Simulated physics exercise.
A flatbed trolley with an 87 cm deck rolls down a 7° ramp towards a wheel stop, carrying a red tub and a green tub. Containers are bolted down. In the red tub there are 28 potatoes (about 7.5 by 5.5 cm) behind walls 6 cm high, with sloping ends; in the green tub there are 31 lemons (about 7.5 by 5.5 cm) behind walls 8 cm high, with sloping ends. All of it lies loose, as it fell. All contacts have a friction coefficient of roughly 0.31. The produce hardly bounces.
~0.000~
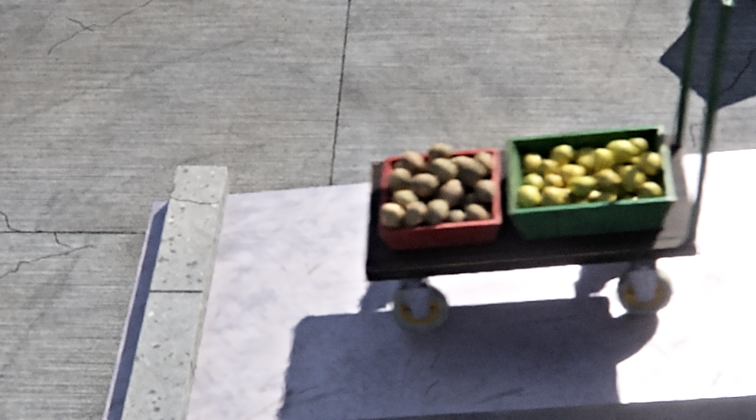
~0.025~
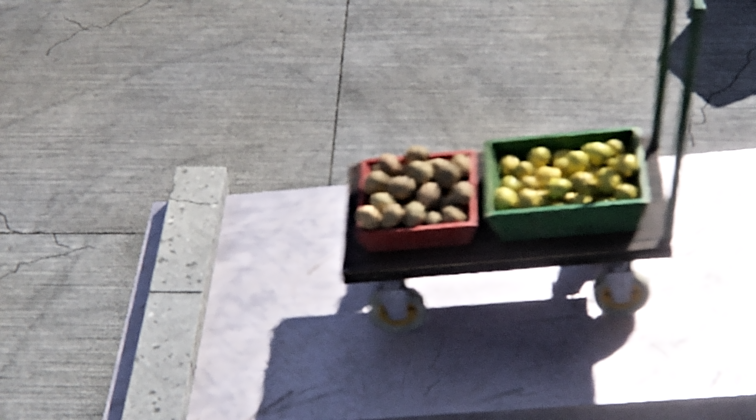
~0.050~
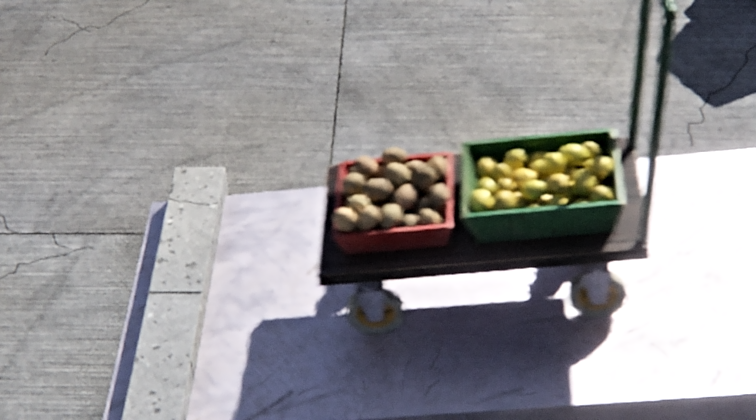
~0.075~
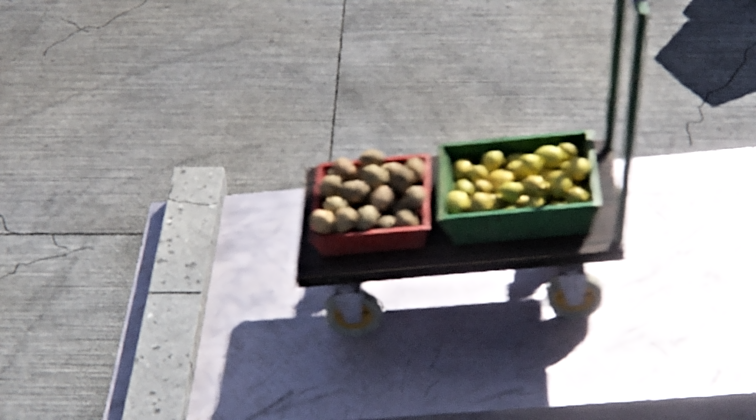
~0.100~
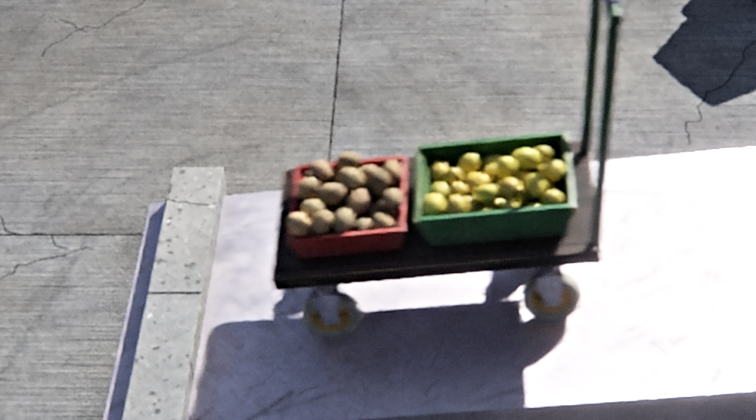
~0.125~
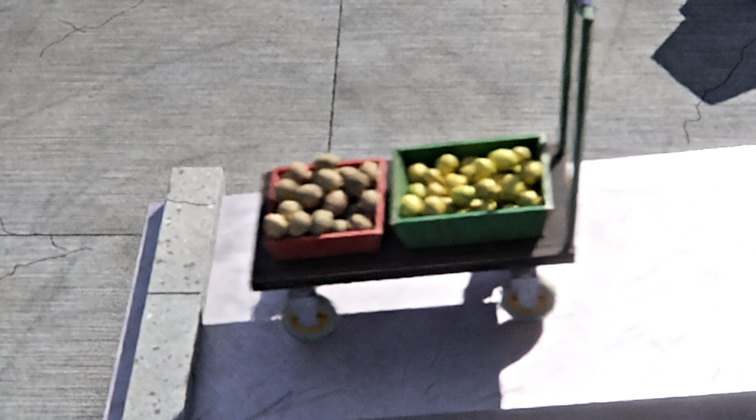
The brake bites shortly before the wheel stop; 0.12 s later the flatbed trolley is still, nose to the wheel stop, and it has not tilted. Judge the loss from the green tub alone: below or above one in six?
Under a sixth of the lemons leave the green tub.
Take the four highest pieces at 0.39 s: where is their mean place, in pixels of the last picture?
At about (358, 178).
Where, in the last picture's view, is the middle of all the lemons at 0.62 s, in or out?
Near (363, 204).
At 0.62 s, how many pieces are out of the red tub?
About: Red tub 12.
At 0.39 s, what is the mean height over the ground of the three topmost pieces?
Some 52 cm up.
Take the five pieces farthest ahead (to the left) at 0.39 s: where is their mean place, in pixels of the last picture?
Near (114, 239).
After 0.17 s, the brake bites.
After 0.27 s, red tub 27 in, 1 out and green tub 31 in, 0 out.
After 0.39 s, red tub 19 in, 9 out and green tub 31 in, 0 out.
After 0.62 s, red tub 16 in, 12 out and green tub 30 in, 1 out.
Outcome (at 1.12 s), red tub 16 in, 12 out and green tub 30 in, 1 out. Asked share, 1 of 31, 3 per cent.
